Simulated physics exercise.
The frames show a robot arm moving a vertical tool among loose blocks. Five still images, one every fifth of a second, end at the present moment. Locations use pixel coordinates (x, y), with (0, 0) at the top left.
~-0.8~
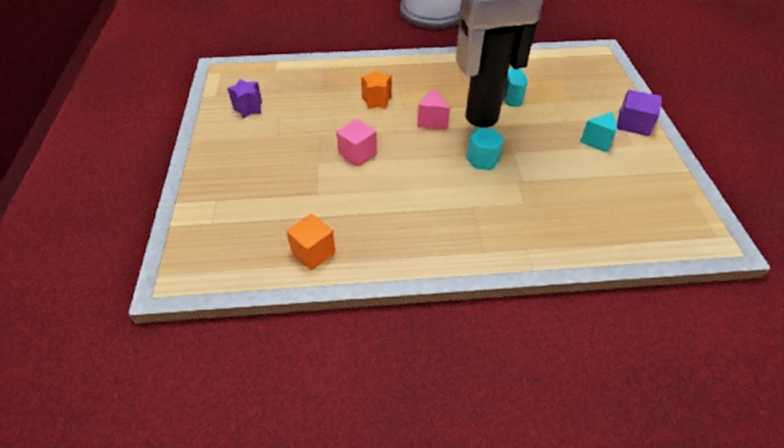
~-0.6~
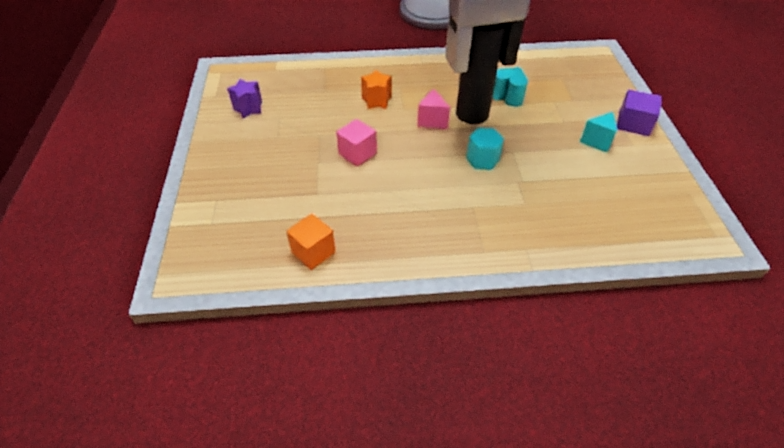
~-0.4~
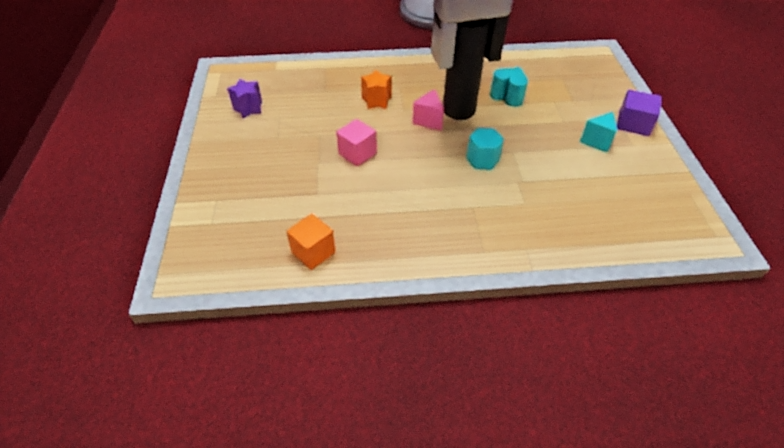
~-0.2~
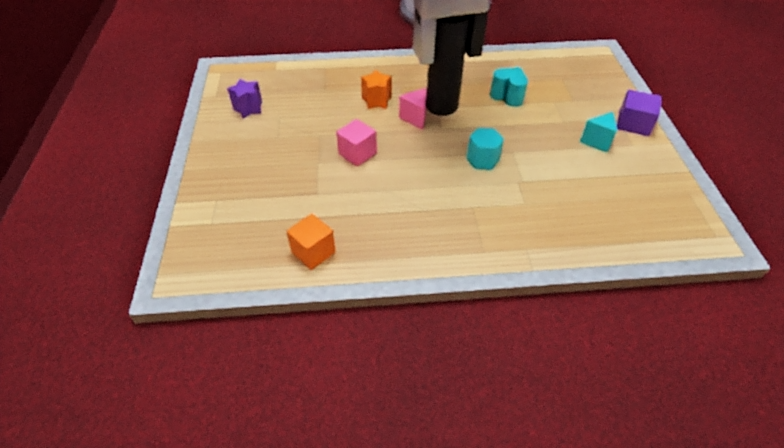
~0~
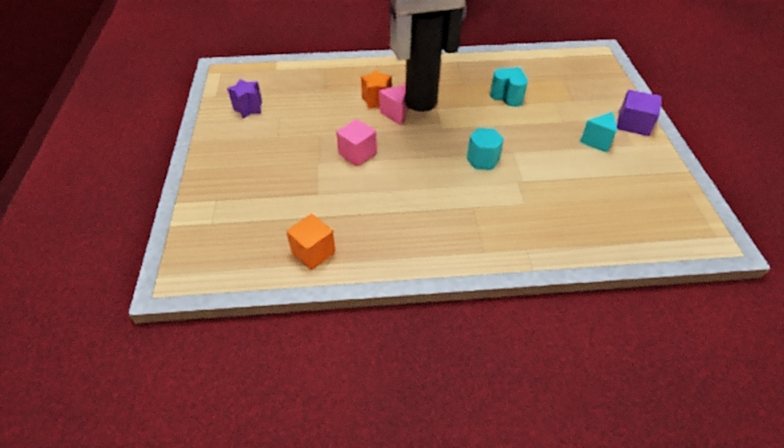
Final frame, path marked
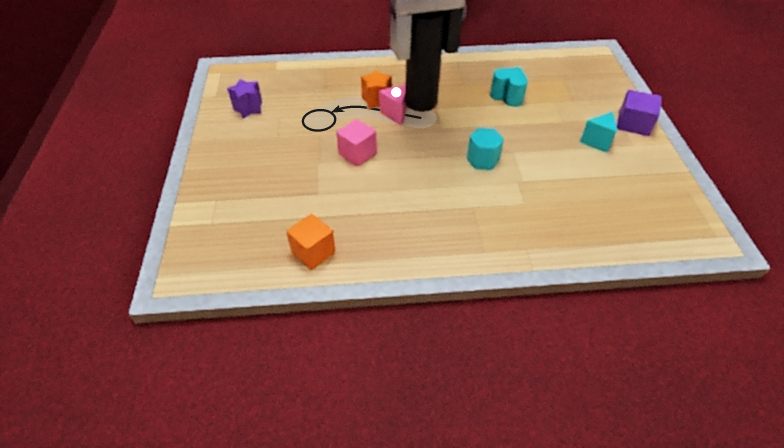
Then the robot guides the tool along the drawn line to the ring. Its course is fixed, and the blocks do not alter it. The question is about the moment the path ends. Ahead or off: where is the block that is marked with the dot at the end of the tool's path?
It is no longer ahead.
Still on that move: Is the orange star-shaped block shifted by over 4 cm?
Yes
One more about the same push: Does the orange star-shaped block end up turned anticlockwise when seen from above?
Final answer: No.
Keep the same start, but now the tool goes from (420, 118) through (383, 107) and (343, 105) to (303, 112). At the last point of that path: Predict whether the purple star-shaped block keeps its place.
Stays put.
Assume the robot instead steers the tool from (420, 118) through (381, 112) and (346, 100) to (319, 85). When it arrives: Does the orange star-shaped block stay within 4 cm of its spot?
No.
Drawn move, from (420, 118) via (385, 111) and (350, 107), ending at (319, 120); the dot is on the pink three-sided block.
On the path given first. One third of the way, tool at (384, 95); orange star-shaped block at (362, 73), turned 60° clockwise; pink three-sided block at (358, 88).
Two thirds of the way, tool at (347, 91); orange star-shaped block at (348, 67), turned 120° clockwise; pink three-sided block at (321, 85).
At the end, tool at (317, 104); pink square block still; orange star-shaped block at (348, 67), turned 120° clockwise; pink three-sided block at (295, 90), turned 25° clockwise.
